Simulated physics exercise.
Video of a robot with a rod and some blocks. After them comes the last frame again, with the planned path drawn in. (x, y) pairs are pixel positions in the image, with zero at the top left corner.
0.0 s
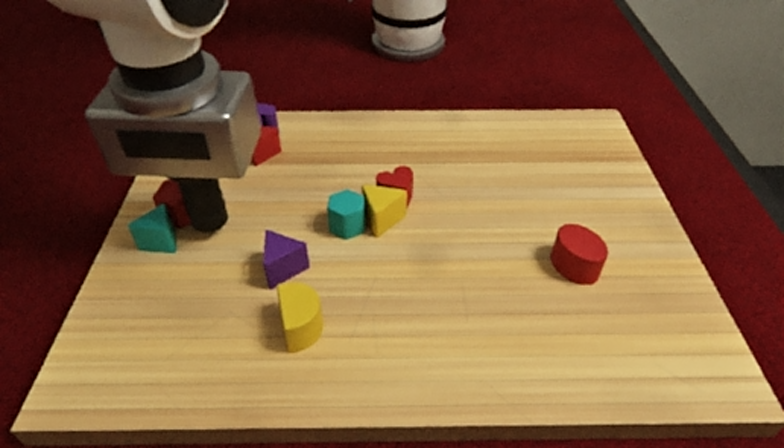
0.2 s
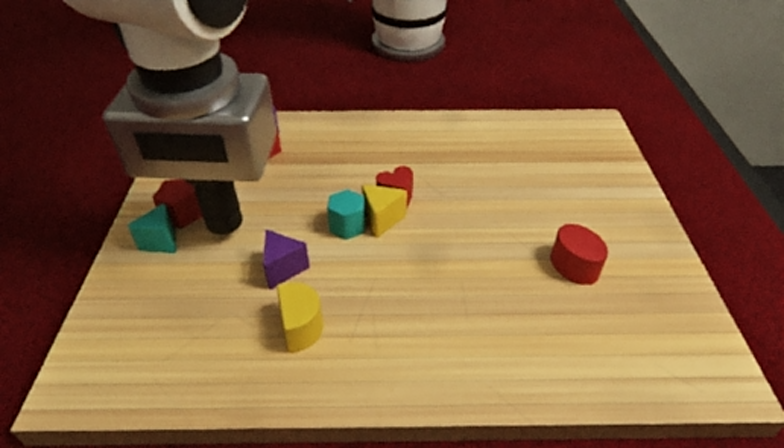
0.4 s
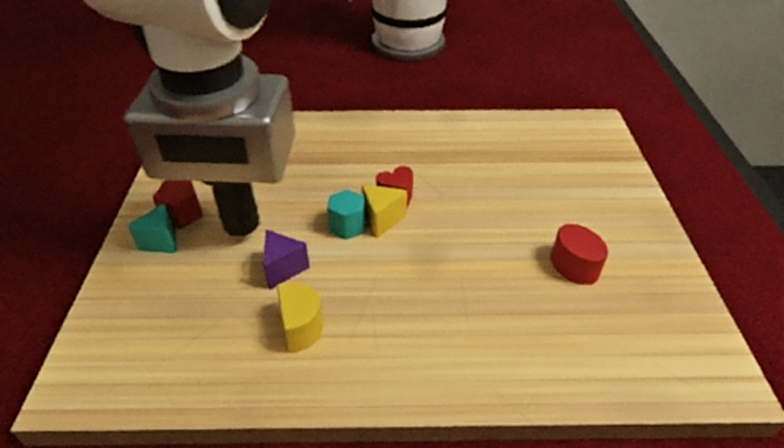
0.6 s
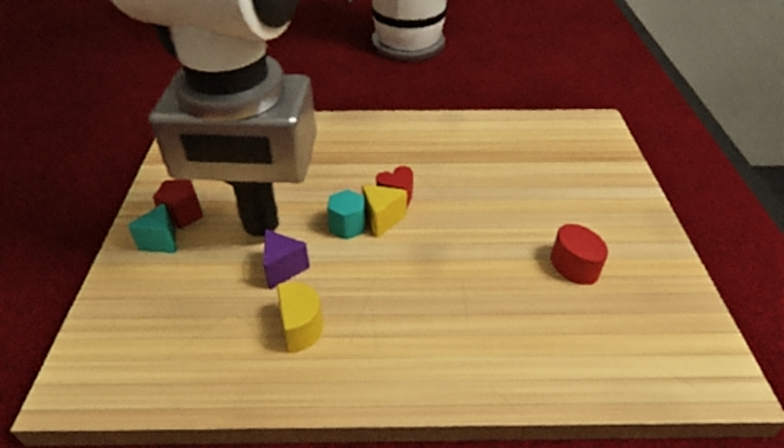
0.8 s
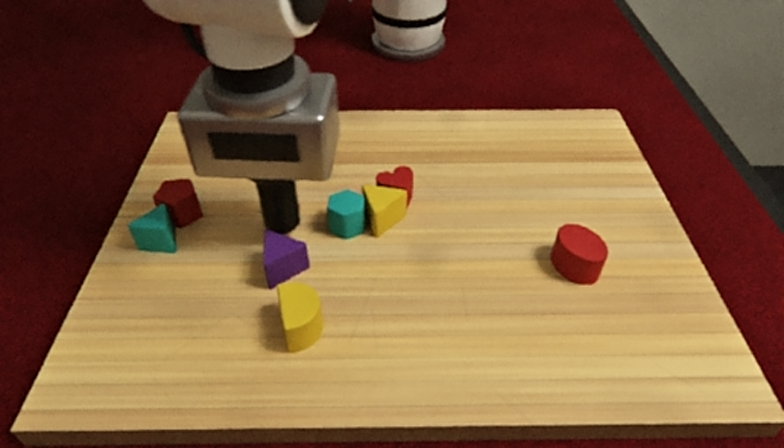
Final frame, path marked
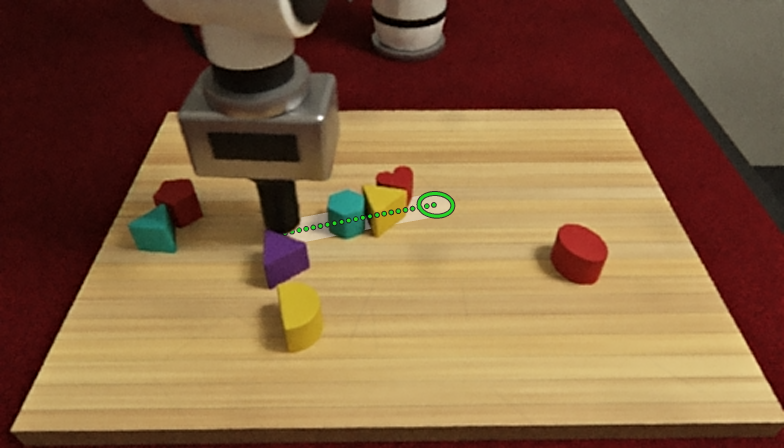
Robot arm with a dark rod sliding steadily right across a wooden board toward a purple triangle, the colourful blocks staying still.
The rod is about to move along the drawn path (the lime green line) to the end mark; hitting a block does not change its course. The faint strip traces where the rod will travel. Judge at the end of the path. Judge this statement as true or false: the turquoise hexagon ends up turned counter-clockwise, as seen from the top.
The statement is false.
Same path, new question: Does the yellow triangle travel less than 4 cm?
It seems not.
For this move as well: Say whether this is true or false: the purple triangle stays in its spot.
Answer: True.
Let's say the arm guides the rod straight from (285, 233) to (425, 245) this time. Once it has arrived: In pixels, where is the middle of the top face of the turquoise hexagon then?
My best guess is (435, 197).
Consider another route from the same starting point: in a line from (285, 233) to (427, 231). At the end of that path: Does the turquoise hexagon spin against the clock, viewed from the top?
Short answer: Yes.
Drawn move, straight from (285, 233) to (436, 205).
On the path given first. One third of the way, rod at (336, 213); turquoise hexagon at (371, 199); yellow triangle at (406, 194); red heart at (401, 174).
Two thirds of the way, rod at (388, 203); turquoise hexagon at (421, 198), turned 25° clockwise; yellow triangle at (454, 193), turned 15° anticlockwise; red heart at (408, 170).
At the end, rod at (437, 195); purple triangle still; turquoise hexagon at (450, 203), turned 65° clockwise; yellow triangle at (482, 195); red heart at (416, 162), turned 25° anticlockwise.
